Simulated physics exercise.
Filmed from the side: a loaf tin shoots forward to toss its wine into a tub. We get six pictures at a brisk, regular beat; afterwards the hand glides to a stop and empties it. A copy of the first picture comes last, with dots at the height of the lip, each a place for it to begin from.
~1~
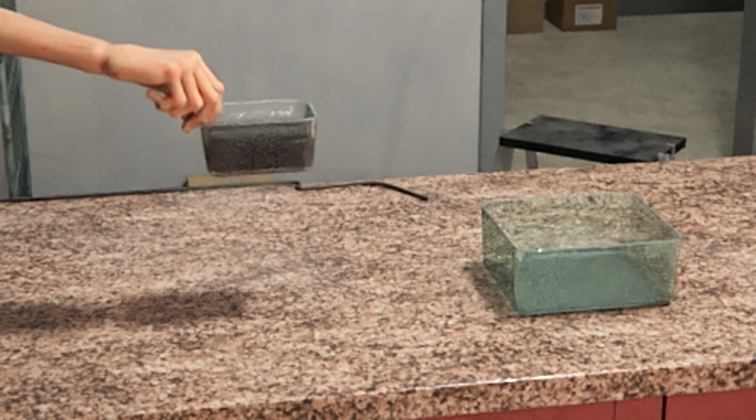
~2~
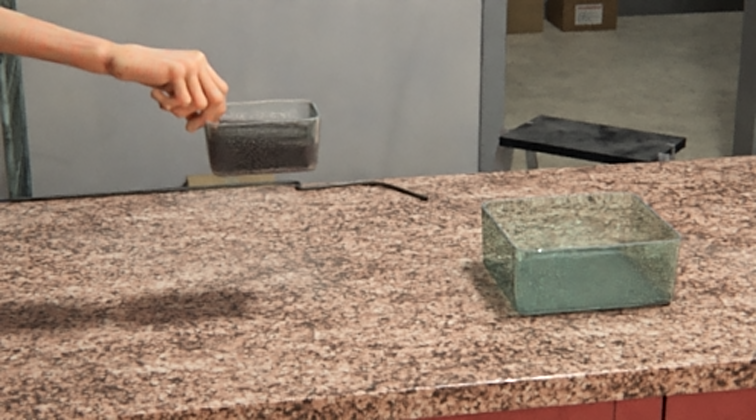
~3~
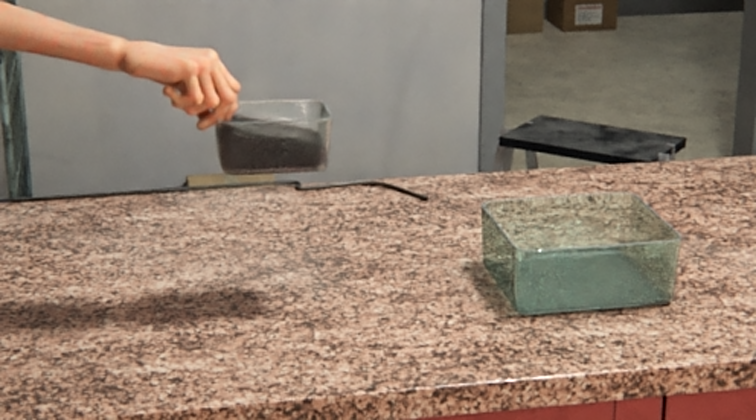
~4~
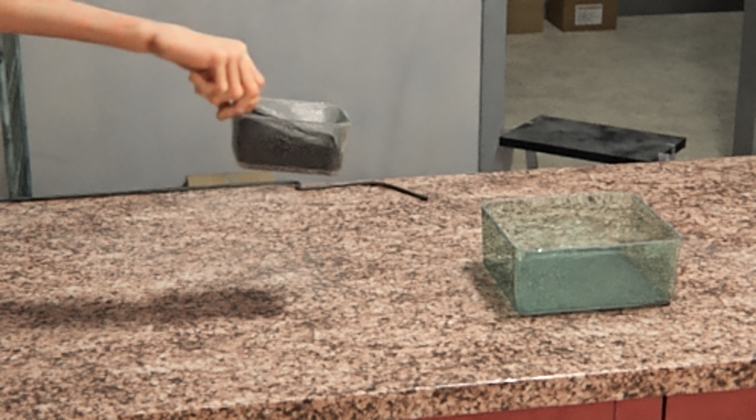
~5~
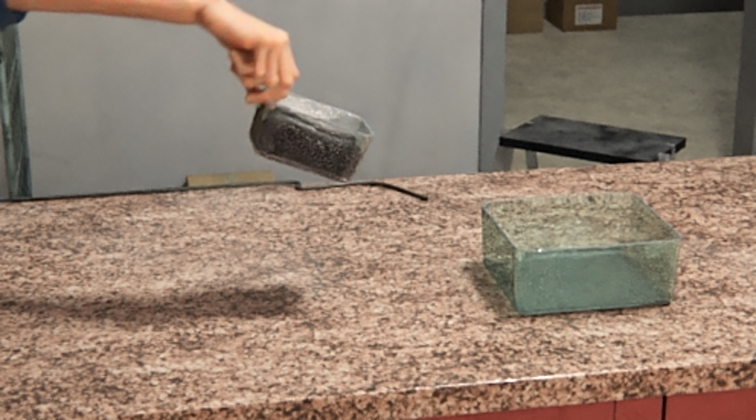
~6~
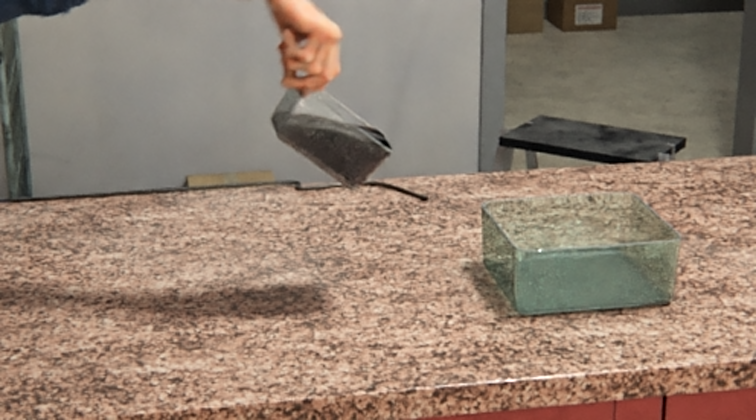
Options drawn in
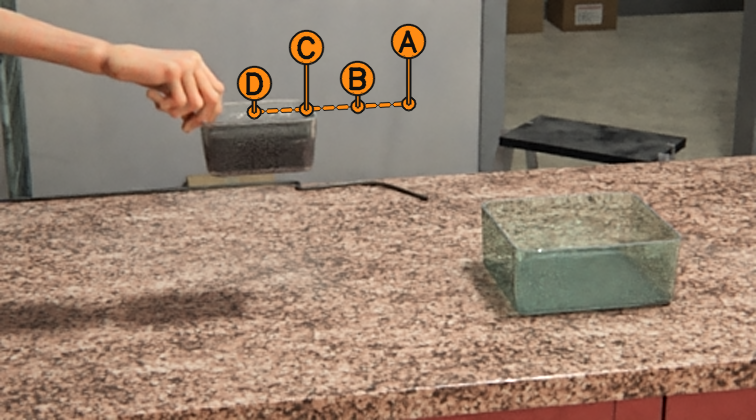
A hand held a small clear container of dark liquid above a speckled countertop, moved it slowly right, then tilted it steeply toward a greenish glass tub, the liquid reaching its rim.
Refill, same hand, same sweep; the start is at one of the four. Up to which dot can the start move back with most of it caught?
The limit is B.
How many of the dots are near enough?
Two of them.
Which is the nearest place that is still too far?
C it is.
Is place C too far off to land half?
Yes.
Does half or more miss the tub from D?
Yes, it does.
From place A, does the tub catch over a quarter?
Yes, clearly.
On the marked copy, A at (408, 103); B at (357, 106); C at (306, 109); D at (254, 111).
For place A, about 79 % lands in the tub, 4 % falls short and 17 % goes beside or beyond.
For place B, about 75 % lands in the tub, 17 % falls short and 8 % goes beside or beyond.
For place C, about 11 % lands in the tub, 85 % falls short and 4 % goes beside or beyond.
For place D, about 0 % lands in the tub, 100 % falls short.
